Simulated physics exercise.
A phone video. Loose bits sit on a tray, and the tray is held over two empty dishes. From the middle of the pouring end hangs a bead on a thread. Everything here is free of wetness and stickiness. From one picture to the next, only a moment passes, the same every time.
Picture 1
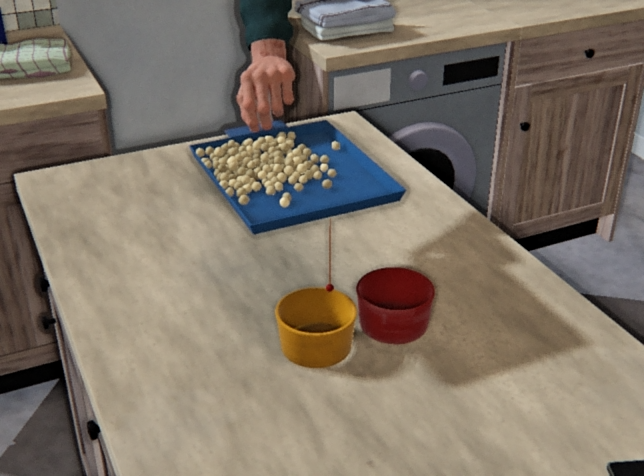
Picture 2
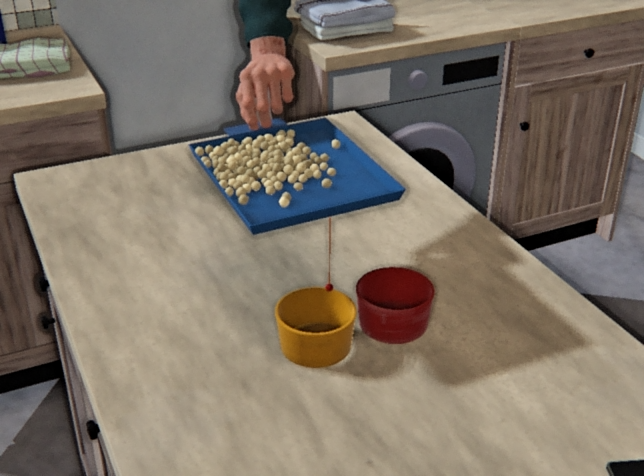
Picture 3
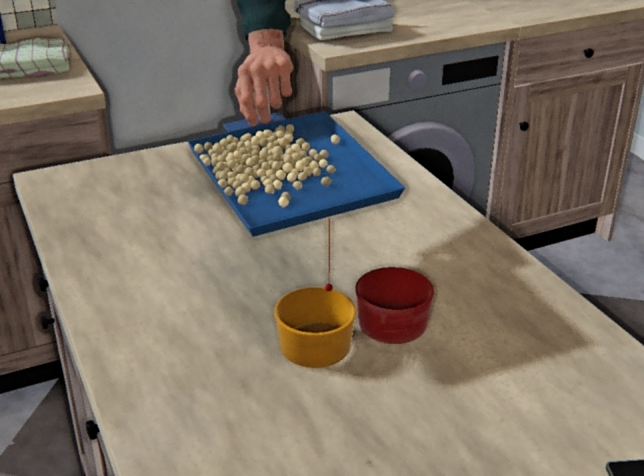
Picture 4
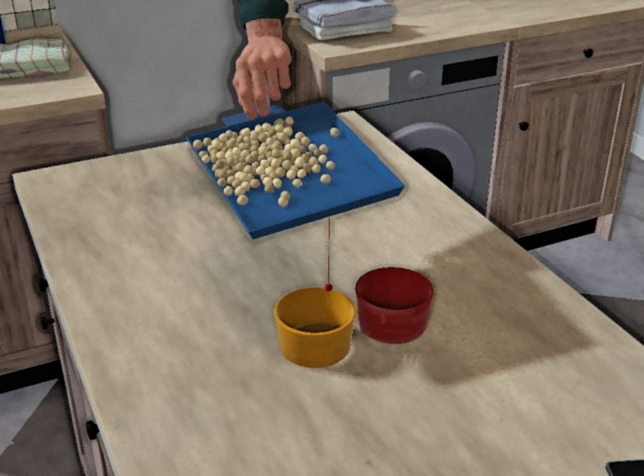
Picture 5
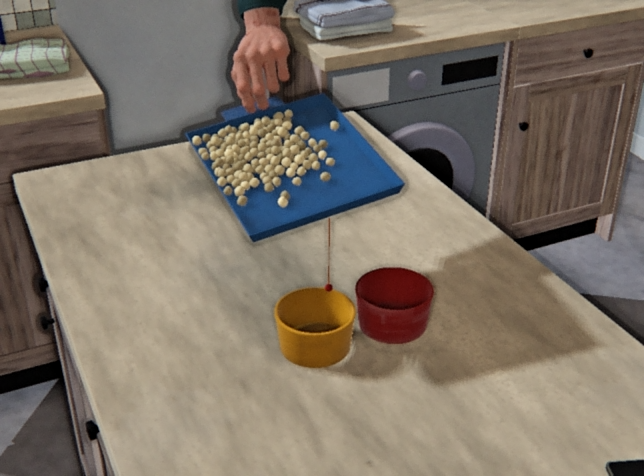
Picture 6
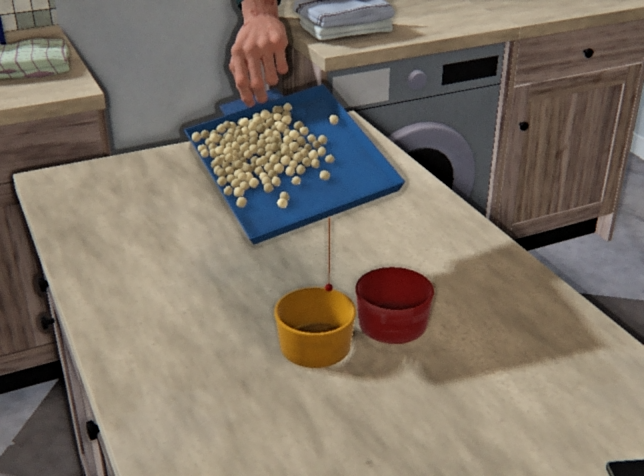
A hand slowly raises the back of a blue tray of macadamia nuts above two dishes.
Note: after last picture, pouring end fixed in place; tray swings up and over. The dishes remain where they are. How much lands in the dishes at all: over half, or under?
The greater share is going to end up outside the dishes.
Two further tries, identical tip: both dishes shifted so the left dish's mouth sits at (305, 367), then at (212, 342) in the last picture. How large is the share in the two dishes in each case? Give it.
0 %, then 50 %.
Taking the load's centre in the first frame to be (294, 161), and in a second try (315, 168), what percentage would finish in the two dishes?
Around 20 percent the first time, around 20 percent the second.
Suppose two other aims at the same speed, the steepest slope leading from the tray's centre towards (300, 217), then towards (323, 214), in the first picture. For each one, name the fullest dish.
Taking them in order: Left side, followed by left side.
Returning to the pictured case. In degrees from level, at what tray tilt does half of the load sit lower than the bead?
I'd say it is tilted about 80°.
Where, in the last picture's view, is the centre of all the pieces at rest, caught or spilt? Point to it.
(246, 368).
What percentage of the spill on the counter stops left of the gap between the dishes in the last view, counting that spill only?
Left share: Some 100 per cent.
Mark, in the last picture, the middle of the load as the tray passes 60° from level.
The load is centred about (257, 223).
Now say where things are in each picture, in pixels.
In the first frame, corners of the pouring end near (253, 222) and (400, 189), level; middle of the load near (264, 167), macadamia nuts; left dish near (333, 347); right dish near (413, 323); bead on its thread near (330, 288).
In the second frame, corners of the pouring end near (253, 223) and (400, 188), level; middle of the load near (263, 166).
In the third frame, corners of the pouring end near (252, 225) and (399, 187), tipped barely, lowest at the left corner; middle of the load near (263, 163).
In the fourth frame, corners of the pouring end near (252, 228) and (399, 184), tipped a little, lowest at the left corner; middle of the load near (262, 159).
In the fifth frame, corners of the pouring end near (252, 231) and (399, 182), tipped a little, lowest at the left corner; middle of the load near (261, 156).
In the sixth frame, corners of the pouring end near (252, 234) and (399, 180), tipped a little, lowest at the left corner; middle of the load near (261, 153); left dish near (332, 346); right dish near (412, 323).
Shortly afterwards, tray tipped steeply; the bulk on the tray; only a few in the left dish; a little outside both; a little in the air.
Next, tray tipped right over; only a few on the tray; near a quarter in the left dish; the bulk outside both.
Some moments later, tray tipped past a quarter turn; near a quarter in the left dish; the bulk outside both.
In the end, tray tipped past a quarter turn; near a quarter in the left dish; none at all in the right dish; the bulk outside both.
